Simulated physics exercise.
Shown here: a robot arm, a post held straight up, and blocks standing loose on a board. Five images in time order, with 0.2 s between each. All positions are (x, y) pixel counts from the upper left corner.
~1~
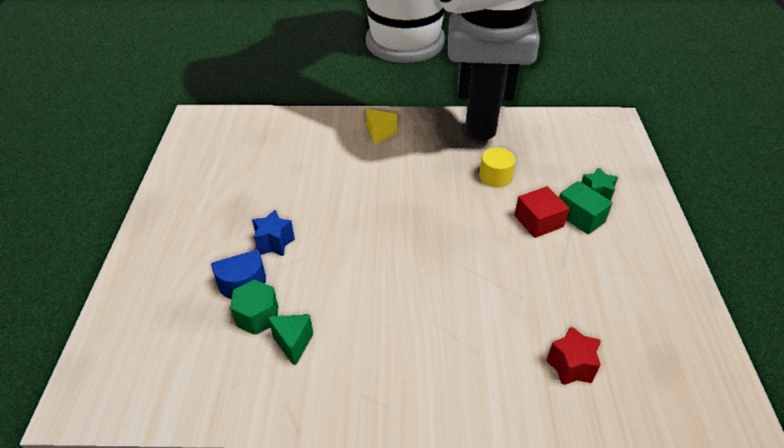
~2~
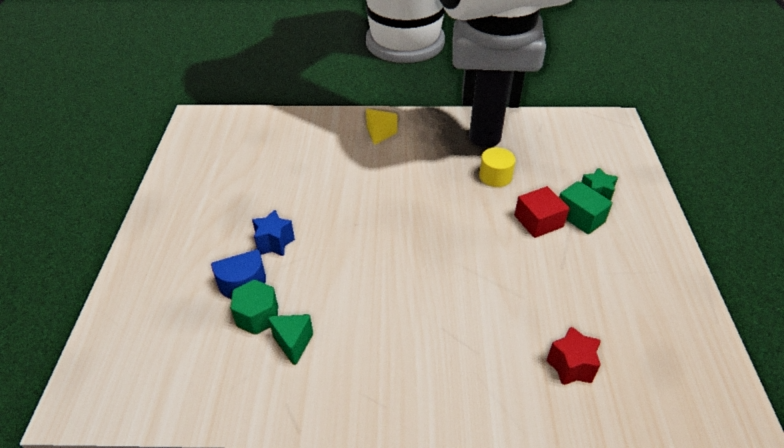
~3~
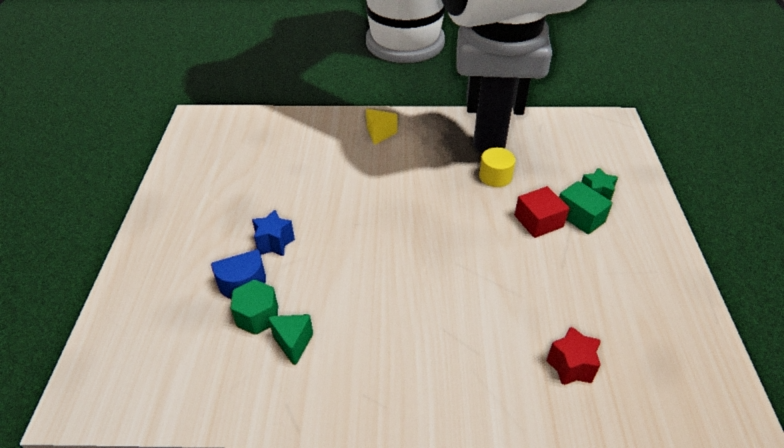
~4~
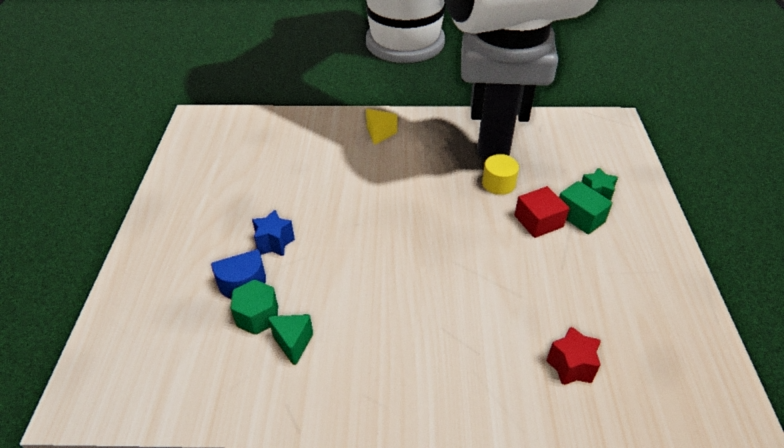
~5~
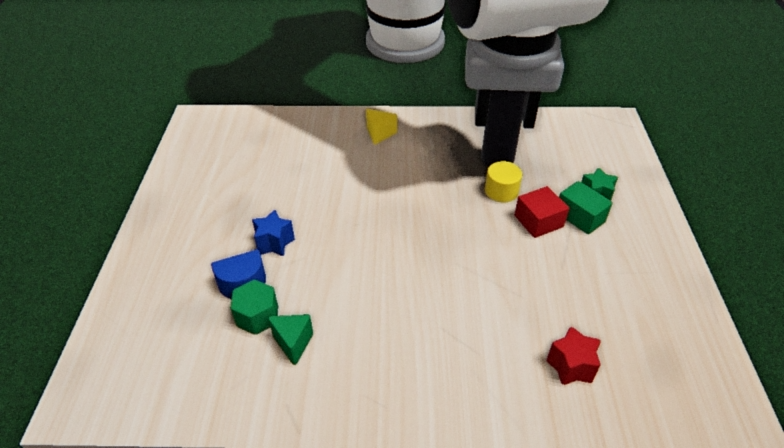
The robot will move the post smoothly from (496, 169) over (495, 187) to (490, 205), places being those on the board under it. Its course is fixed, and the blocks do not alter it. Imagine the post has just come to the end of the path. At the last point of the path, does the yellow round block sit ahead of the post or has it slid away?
The yellow round block is leading.
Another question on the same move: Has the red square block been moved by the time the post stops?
The answer is yes.
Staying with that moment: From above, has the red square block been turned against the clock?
Short answer: Yes.
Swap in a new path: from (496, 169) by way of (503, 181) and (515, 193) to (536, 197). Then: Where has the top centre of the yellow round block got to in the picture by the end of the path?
Final place: (512, 197).
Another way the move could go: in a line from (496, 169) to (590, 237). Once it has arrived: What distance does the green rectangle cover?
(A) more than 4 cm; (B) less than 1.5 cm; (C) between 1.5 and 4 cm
Letter A.
The first path, step by step. Halfway along, post at (496, 177); yellow round block at (507, 192); red square block at (545, 204), turned 15° anticlockwise.
At the end, post at (491, 195); yellow round block at (509, 210); red square block at (548, 210), turned 50° anticlockwise; green rectangle not moved.
